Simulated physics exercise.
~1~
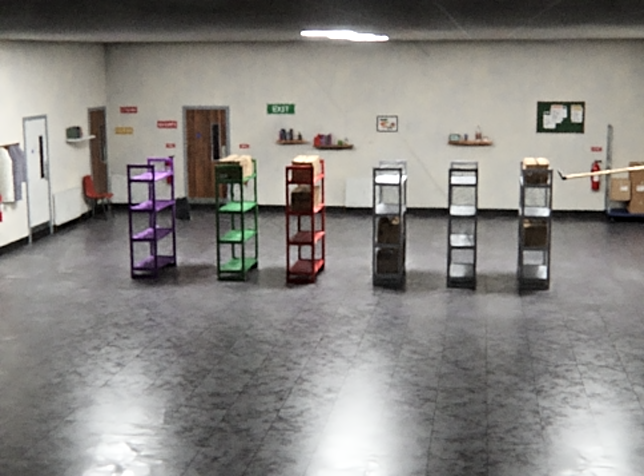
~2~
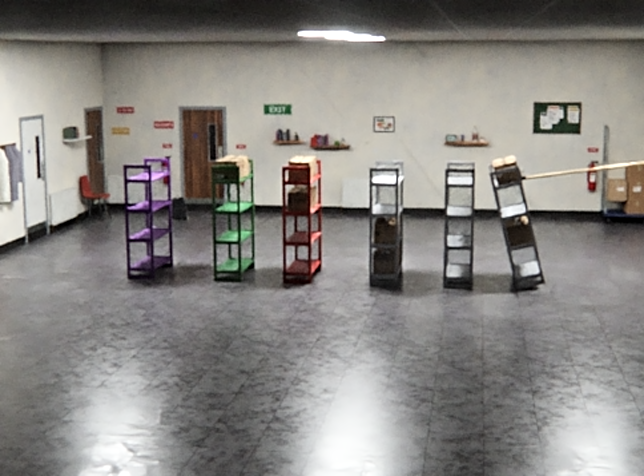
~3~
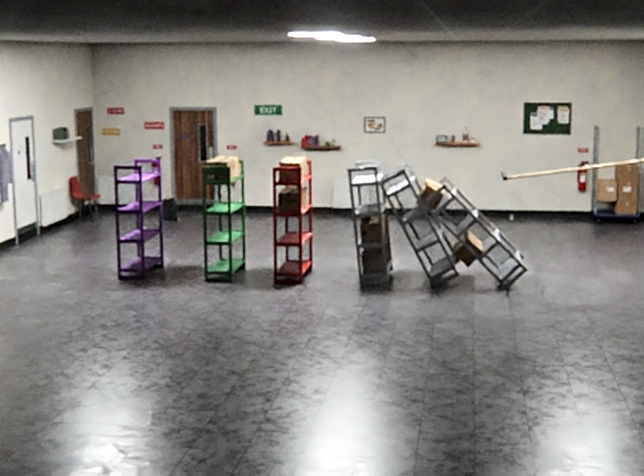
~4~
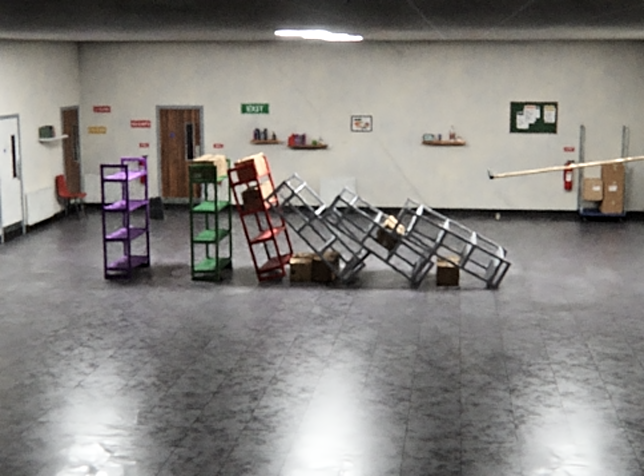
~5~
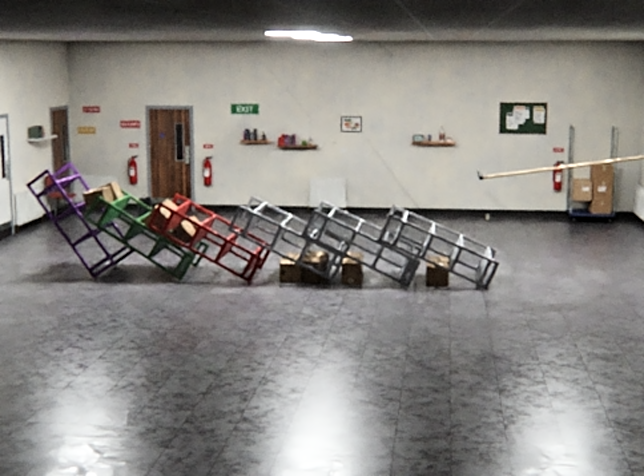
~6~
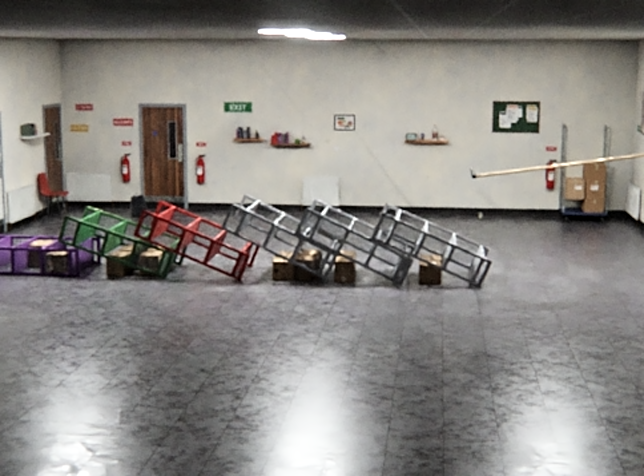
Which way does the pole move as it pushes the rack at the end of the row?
The pole moves to the left, pushing against the top of the rightmost rack.
